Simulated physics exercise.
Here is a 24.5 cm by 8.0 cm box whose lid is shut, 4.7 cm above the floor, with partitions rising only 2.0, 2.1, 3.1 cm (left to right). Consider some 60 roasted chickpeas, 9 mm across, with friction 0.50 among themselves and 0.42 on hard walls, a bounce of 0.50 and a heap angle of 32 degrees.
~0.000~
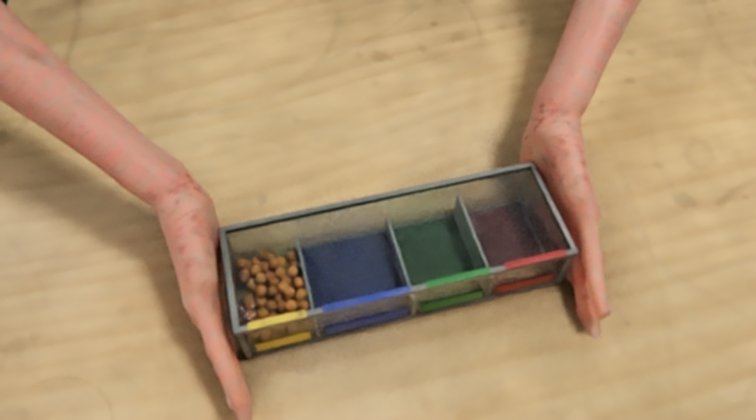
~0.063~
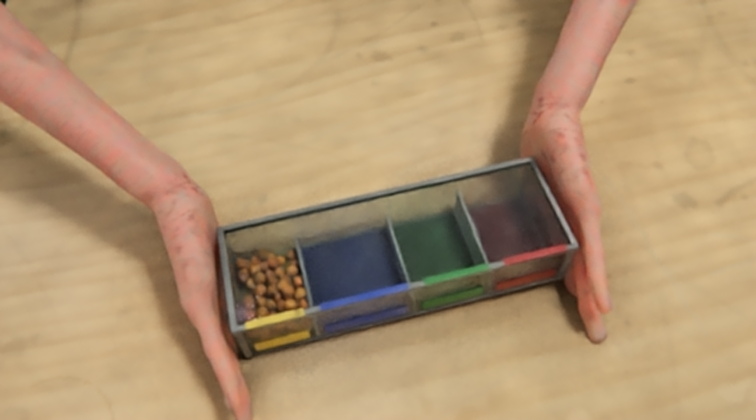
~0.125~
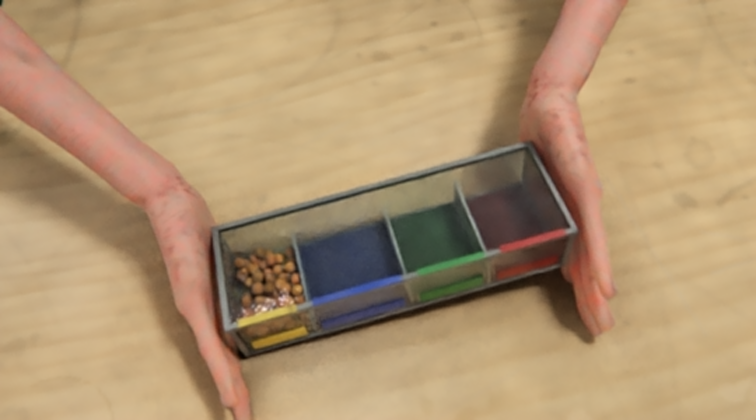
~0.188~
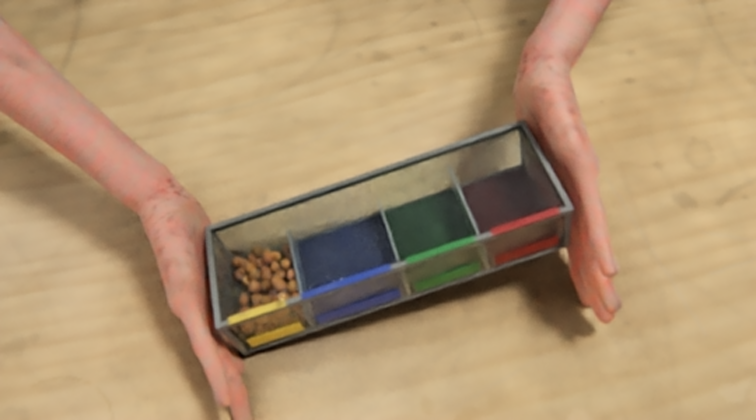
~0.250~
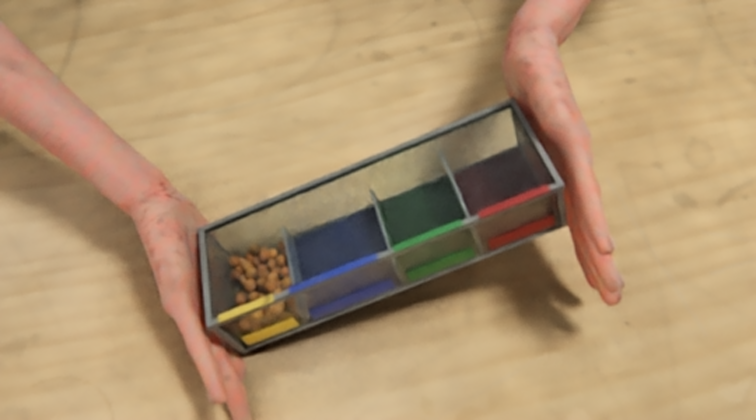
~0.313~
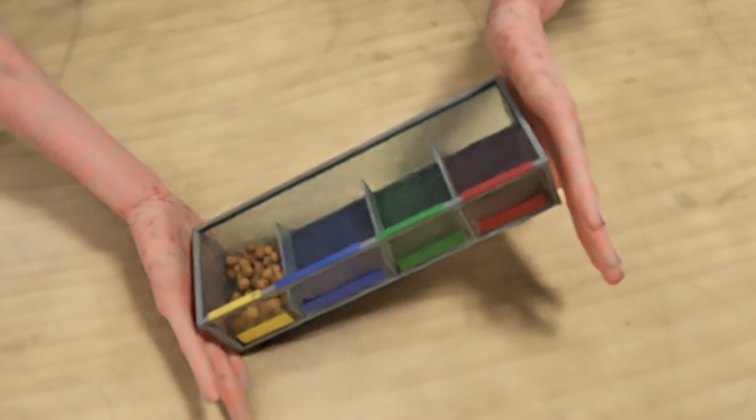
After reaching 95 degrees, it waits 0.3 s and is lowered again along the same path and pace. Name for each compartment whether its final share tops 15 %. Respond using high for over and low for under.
Red compartment low, blue compartment low, green compartment low, yellow compartment high.
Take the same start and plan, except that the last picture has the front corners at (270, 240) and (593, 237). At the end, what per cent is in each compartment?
Red 60 %; blue 0 %; green 20 %; yellow 20 %.
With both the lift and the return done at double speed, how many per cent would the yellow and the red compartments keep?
In that case yellow would keep 100 % and red would keep 0 %.
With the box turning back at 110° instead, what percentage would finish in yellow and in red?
The yellow compartment would get 100 per cent and the red one 0 per cent.
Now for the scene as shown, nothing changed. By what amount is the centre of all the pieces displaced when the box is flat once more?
Net shift: Approx. 1.0 cm.
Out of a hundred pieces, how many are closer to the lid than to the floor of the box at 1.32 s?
I'd say around 40 percent of the pieces.
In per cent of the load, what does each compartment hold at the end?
Per cent by colour - red 0, blue 0, green 0, yellow 100.
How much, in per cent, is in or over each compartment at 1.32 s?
Shares - red: 0; blue: 0; green: 0; yellow: 100.
After 1.32 s, tilt 95 degrees; yellow 100 %.
After 1.98 s, tilt 48 degrees; yellow 100 %.
After 2.69 s, tilt 0 degrees; yellow 100 %.
In the end, at 3.3 s, red 0 %, blue 0 %, green 0 %, yellow 100 %.
